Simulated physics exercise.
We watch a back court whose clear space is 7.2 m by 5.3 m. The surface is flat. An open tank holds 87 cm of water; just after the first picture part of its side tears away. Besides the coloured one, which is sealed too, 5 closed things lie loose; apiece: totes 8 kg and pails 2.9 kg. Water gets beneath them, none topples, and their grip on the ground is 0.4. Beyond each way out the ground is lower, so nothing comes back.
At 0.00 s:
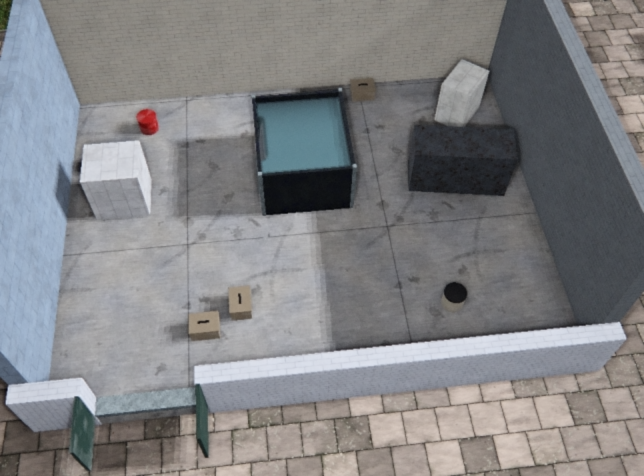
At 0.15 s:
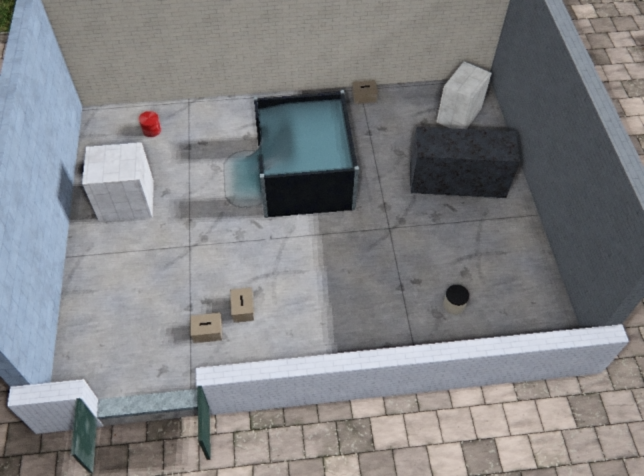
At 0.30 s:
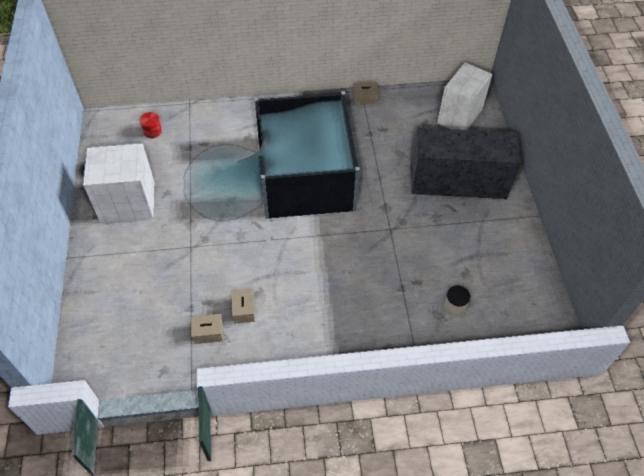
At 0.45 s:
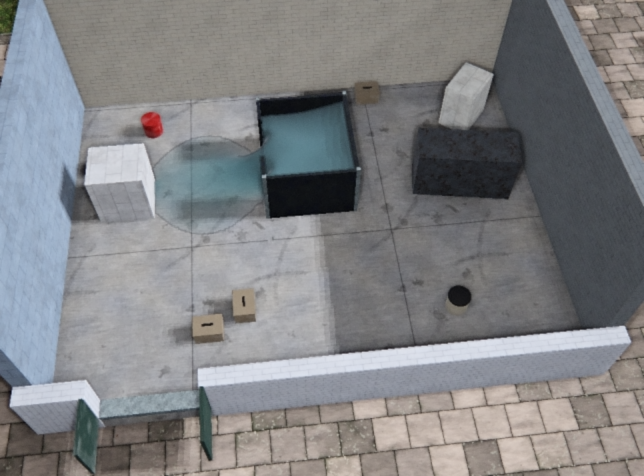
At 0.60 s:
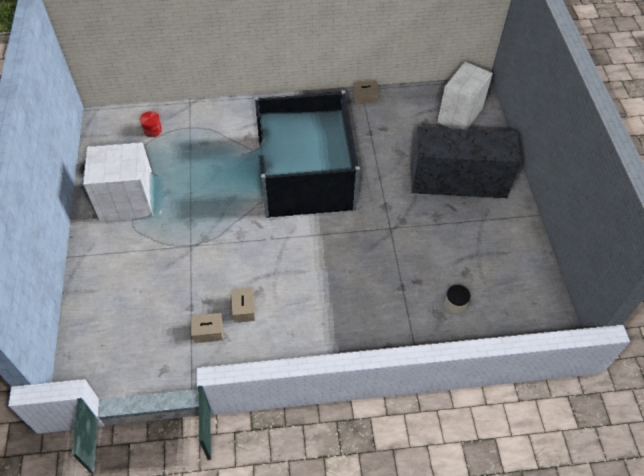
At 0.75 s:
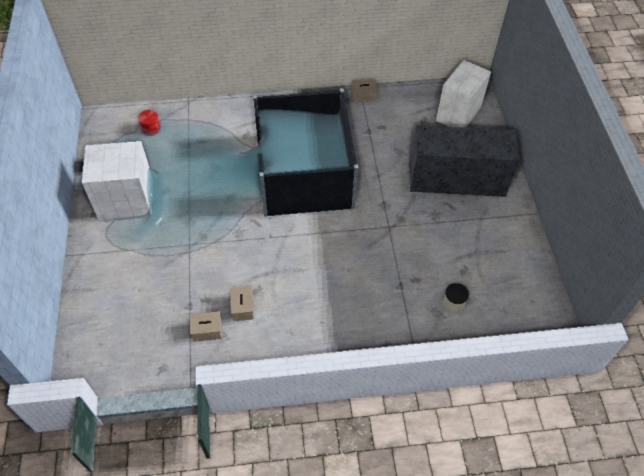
A dark open tank in a walled yard let water out through its left side, and the puddle spread across the floor to the white block, curled around its front, and reached the red pail.
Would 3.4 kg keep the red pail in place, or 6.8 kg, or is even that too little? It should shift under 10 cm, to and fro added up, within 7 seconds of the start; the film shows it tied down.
For it, neither load is enough.
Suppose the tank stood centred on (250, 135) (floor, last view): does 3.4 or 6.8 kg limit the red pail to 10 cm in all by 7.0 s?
Then neither weight holds it.
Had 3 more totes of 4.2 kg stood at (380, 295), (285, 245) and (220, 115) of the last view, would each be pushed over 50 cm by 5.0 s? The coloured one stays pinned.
In turn: Less, less, over.
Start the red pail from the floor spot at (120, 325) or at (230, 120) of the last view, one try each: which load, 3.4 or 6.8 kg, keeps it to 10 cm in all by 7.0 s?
In turn: Neither holds; neither is enough.
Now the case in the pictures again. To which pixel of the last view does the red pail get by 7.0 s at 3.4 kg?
Near (386, 110).
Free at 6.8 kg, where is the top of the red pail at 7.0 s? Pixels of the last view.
Around (350, 93).
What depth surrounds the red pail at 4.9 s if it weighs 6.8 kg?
Roughly 4 cm.
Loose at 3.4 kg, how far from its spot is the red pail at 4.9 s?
Roughly 150 cm.
After 1.4 s the red pail would be 106 cm from its start with 3.4 kg and 92 cm from its start with 6.8 kg; 10 cm of water round it then.
After 3.1 s the red pail would be 29 cm from its start with 3.4 kg and 50 cm from its start with 6.8 kg; 13 cm of water round it then.
After 4.9 s the red pail would be 150 cm from its start with 3.4 kg and 245 cm from its start with 6.8 kg; 4 cm of water round it then.
After 7.0 s the red pail would be 392 cm from its start with 3.4 kg and 337 cm from its start with 6.8 kg; 6 cm of water round it then.
